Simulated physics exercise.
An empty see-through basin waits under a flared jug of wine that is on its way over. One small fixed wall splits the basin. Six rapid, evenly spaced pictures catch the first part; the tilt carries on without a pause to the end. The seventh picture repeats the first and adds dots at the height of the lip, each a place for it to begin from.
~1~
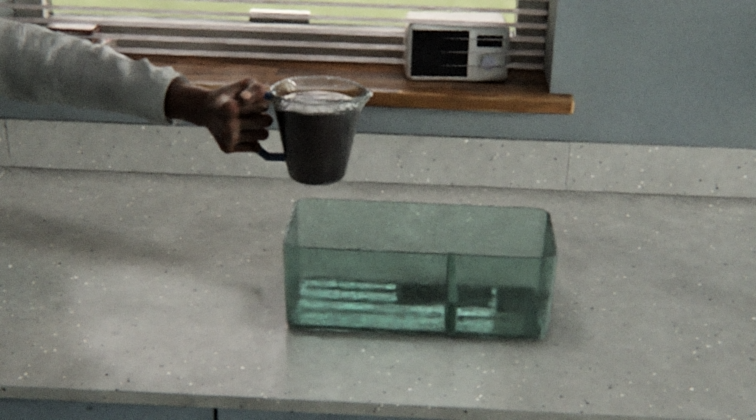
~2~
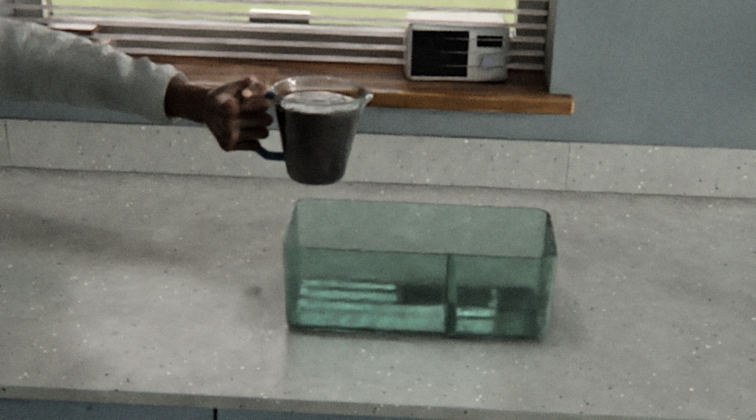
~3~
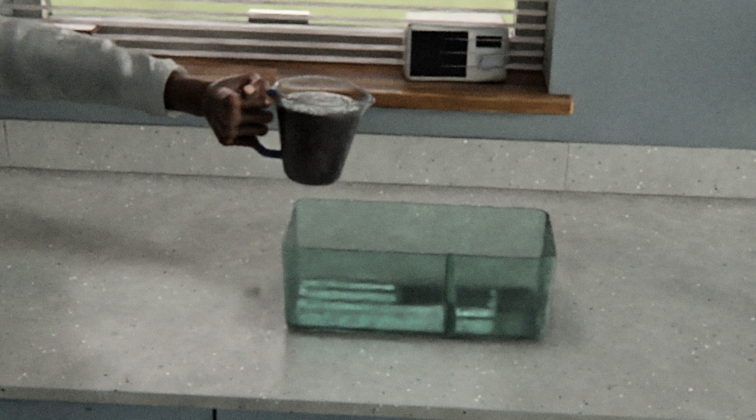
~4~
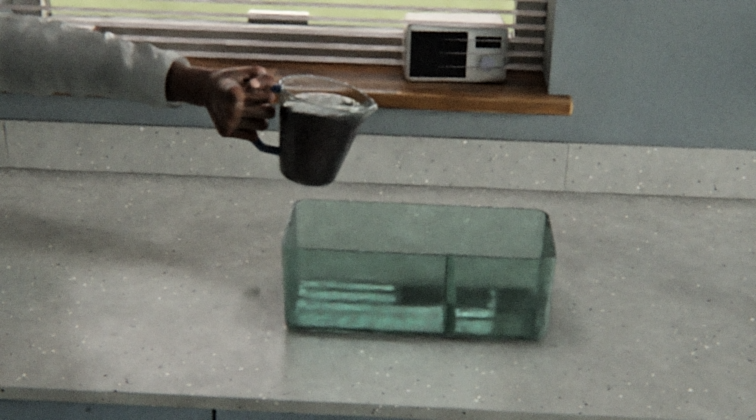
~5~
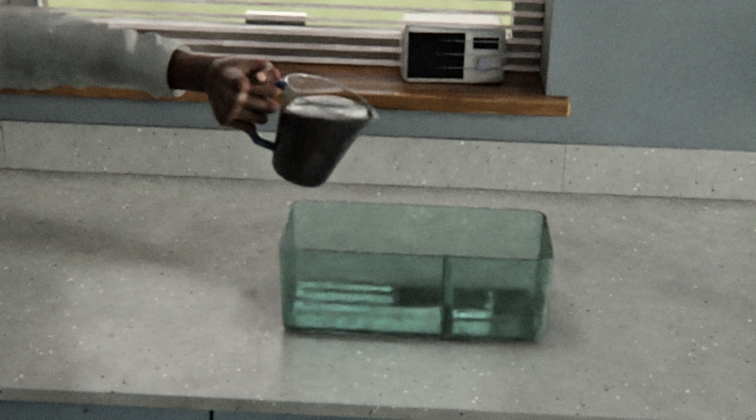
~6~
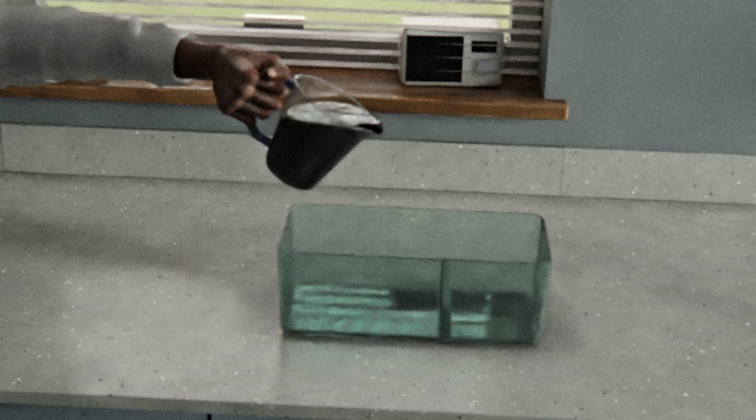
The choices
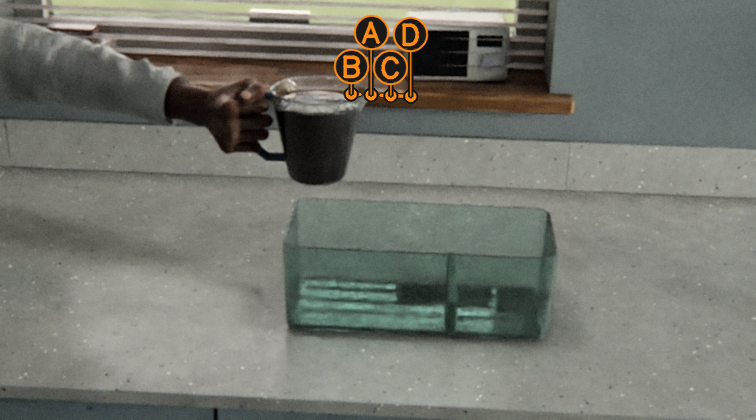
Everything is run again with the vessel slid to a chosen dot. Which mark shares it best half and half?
Best: D.
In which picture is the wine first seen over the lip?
Picture 6.
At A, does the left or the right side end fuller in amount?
The left side.
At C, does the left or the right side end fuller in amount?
More ends on the left.
On the marked copy, A at (371, 94); B at (351, 94); C at (390, 95); D at (410, 96).
With A, about 92 % ends left of the wall and 5 % right of it; 3 % is lost outside.
With B, about 93 % ends left of the wall and 5 % right of it.
With C, about 82 % ends left of the wall and 16 % right of it.
With D, about 44 % ends left of the wall and 55 % right of it.
